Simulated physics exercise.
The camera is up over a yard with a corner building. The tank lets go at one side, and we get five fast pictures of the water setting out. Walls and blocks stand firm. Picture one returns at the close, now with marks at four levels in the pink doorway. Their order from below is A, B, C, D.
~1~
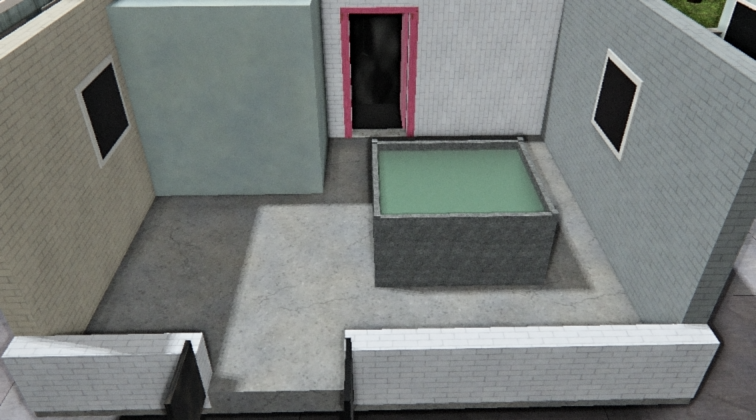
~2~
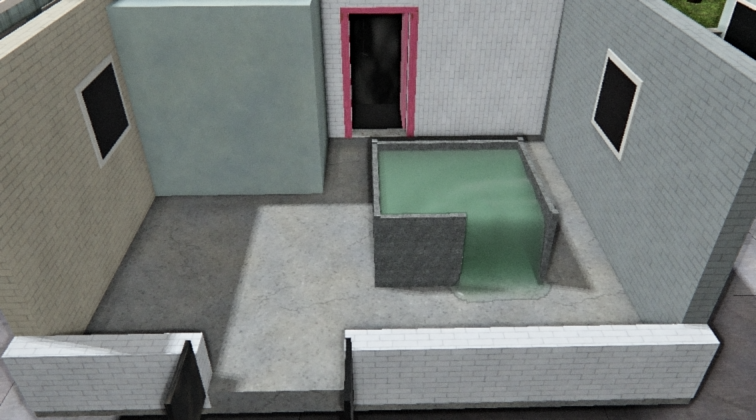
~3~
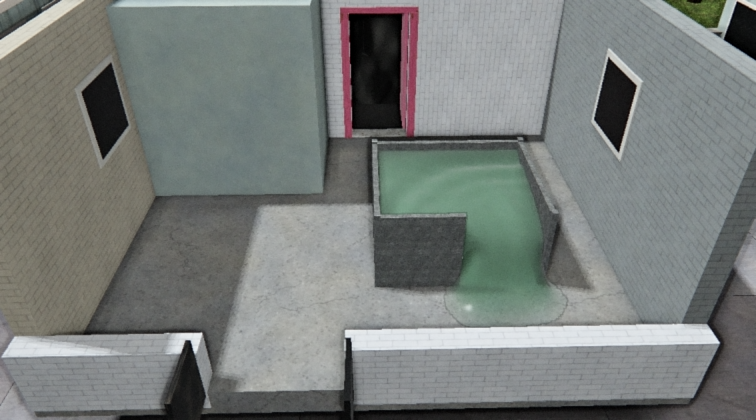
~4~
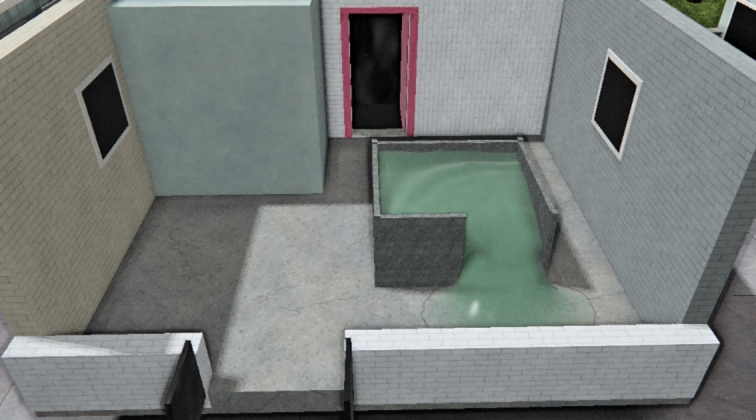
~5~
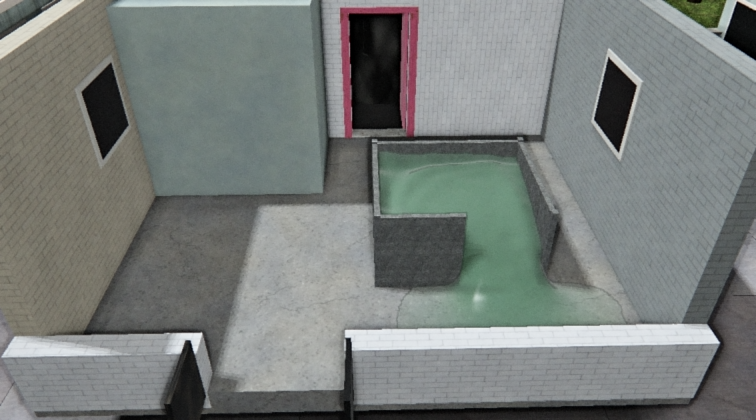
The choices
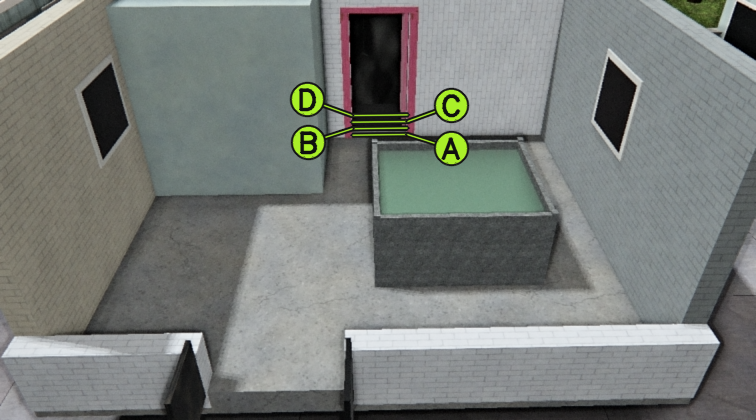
The clip opens on a walled yard with a pink-framed doorway and a raised stone tank of still green water. Part of the tank's front wall is then gone at the right, and water pours through the gap, spreading across the paving to the low white front wall.
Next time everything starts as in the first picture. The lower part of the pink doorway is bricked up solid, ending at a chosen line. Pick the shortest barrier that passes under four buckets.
Take B.
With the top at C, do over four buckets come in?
No, not at all.
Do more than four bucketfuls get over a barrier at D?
No.
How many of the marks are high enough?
Three of the four.
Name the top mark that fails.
Here it is mark A.
On the marked copy, A at (379, 134); B at (379, 128); C at (379, 121); D at (379, 115); from the bottom up A, B, C, D.
With A, about 9 bucketfuls get in.
With B, nothing gets over.
With C, nothing gets over.
With D, nothing gets over.
